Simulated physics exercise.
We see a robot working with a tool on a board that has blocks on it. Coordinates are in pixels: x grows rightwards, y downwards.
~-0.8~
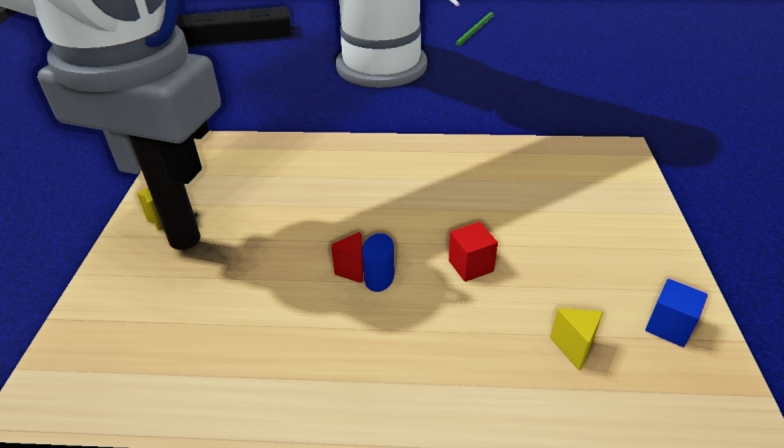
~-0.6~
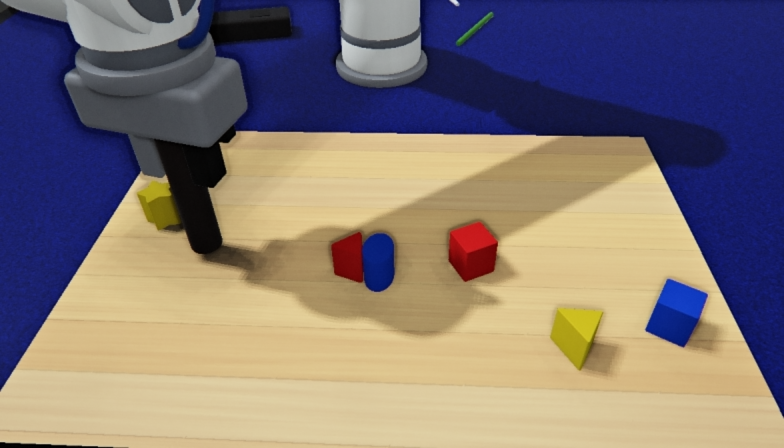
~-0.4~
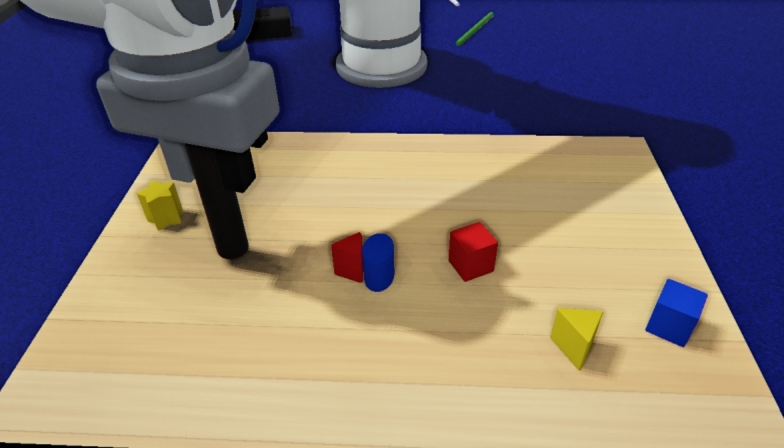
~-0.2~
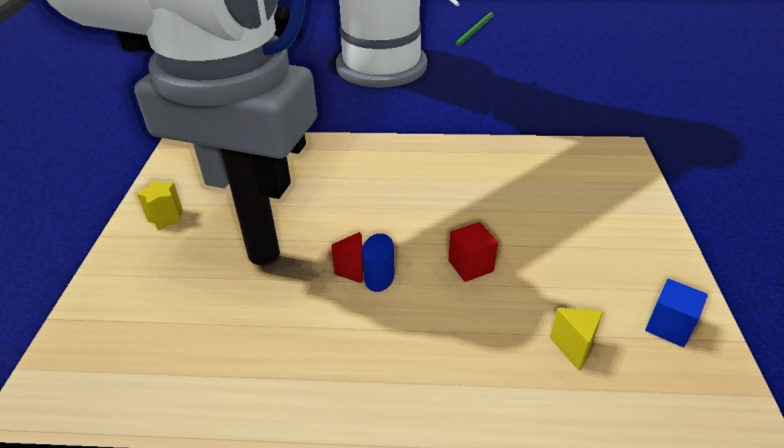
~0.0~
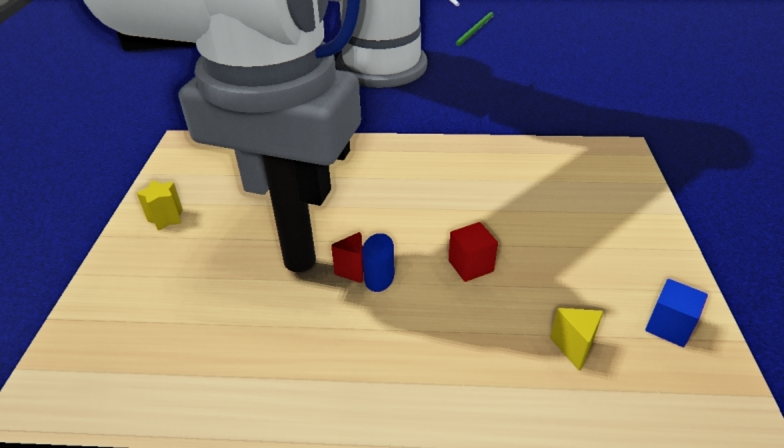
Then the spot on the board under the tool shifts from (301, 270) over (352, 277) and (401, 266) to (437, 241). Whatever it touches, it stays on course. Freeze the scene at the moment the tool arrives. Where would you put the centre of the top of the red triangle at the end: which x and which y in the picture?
At (449, 233).
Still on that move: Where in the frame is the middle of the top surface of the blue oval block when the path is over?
Pixel (468, 257).
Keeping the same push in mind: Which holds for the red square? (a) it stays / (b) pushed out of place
Option b.
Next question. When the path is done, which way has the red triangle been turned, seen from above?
If we look at it from overhead, the red triangle pivots clockwise.
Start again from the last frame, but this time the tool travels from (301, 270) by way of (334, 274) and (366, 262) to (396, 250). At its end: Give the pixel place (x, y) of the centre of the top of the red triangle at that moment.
I predict (421, 228).
The first path, step by step. One third of the way, tool at (353, 269); red triangle at (387, 247); blue oval block at (414, 249), turned 15° anticlockwise.
Two thirds of the way, tool at (402, 256); red triangle at (436, 244), turned 40° clockwise; blue oval block at (463, 253); red square at (488, 235), turned 20° anticlockwise.
At the end, tool at (438, 233); red triangle at (449, 233), turned 105° clockwise; blue oval block at (468, 257); red square at (490, 235), turned 20° anticlockwise.
